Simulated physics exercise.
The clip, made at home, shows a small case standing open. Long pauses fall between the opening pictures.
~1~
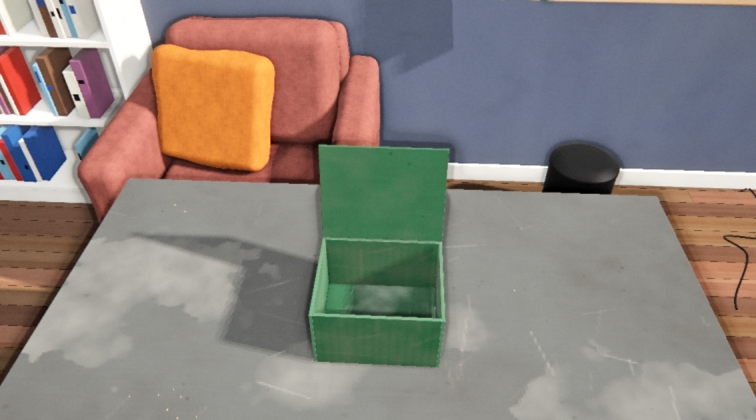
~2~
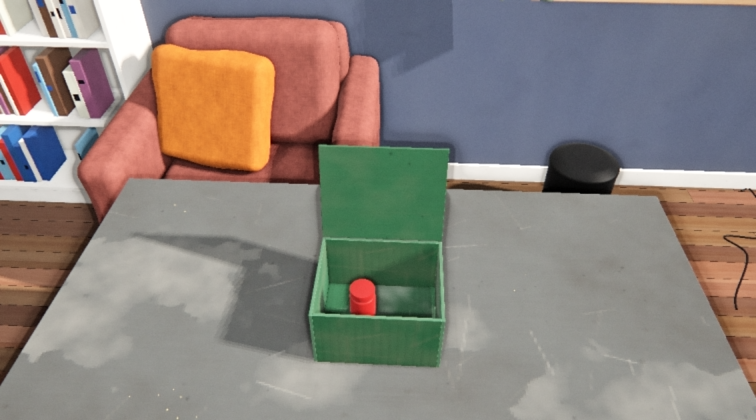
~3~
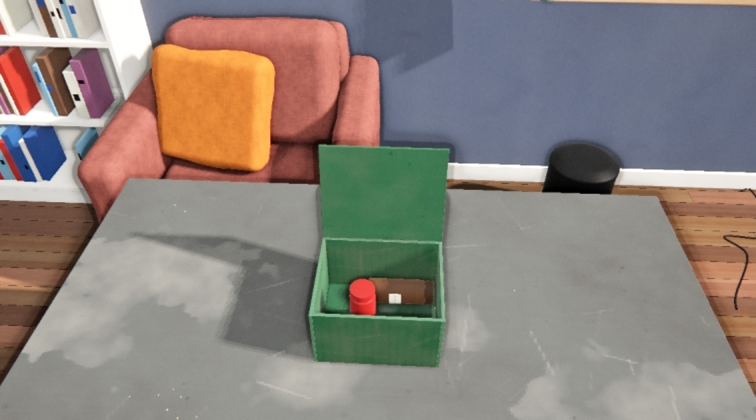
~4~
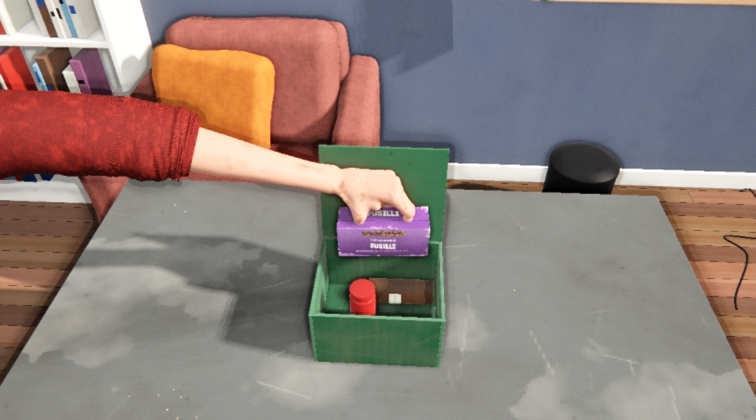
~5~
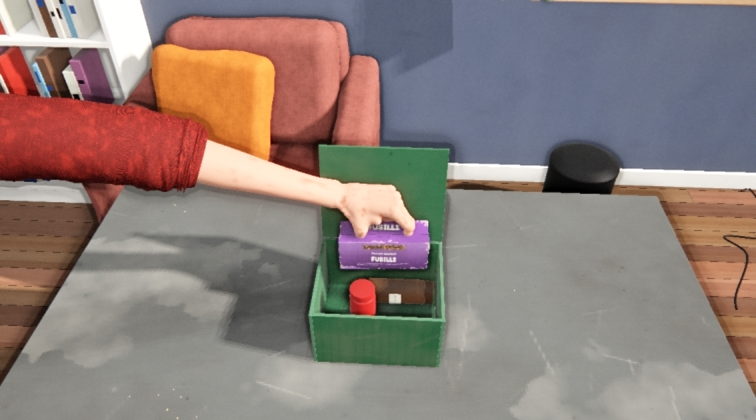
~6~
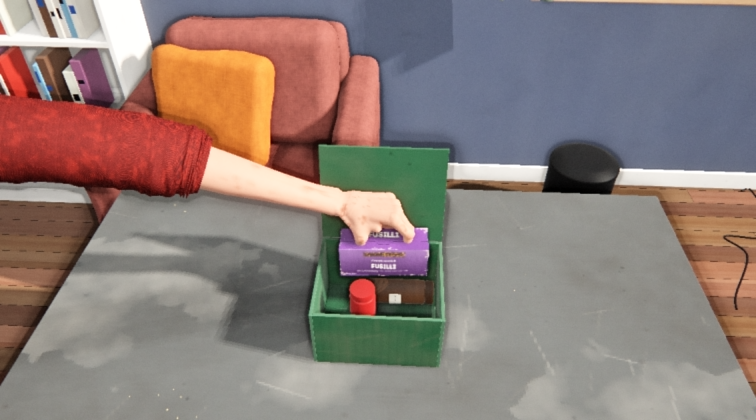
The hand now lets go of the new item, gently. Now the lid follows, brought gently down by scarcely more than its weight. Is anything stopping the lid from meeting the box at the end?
No, the lid closes.
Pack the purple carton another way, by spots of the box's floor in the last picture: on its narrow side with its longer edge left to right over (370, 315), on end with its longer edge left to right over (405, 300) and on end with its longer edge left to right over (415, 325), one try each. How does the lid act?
Going in order, the lid comes down all the way, then is left partly open, then is left partly open.
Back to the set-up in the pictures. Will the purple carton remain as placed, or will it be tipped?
Once everything settles, the purple carton ends up at a slant.
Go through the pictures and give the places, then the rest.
The last thing is not in view yet, in the first picture.
The last thing is not in view yet; red shaker (363, 308), in the second picture.
The last thing is not in view yet; red shaker (363, 308), in the third picture.
On its way; purple carton (383, 232); red shaker (363, 308), in the fourth picture.
On its way; purple carton (384, 245); red shaker (363, 308), in the fifth picture.
Put in, still held; purple carton (384, 252); red shaker (363, 308), in the sixth picture.
Then, 1.00 s later than the last frame, lid starting down; purple carton tilted by 37° near (382, 300); red shaker tilted by 26°.
Then, 1.90 s later than the last frame, lid 39° above the rim; purple carton tilted by 39° near (381, 300); red shaker tilted by 26°.
When it is over, lid shut; lying over in the box, purple carton and red shaker; brown shaker as before. End places, in pixels of the last picture, purple carton near (380, 303).
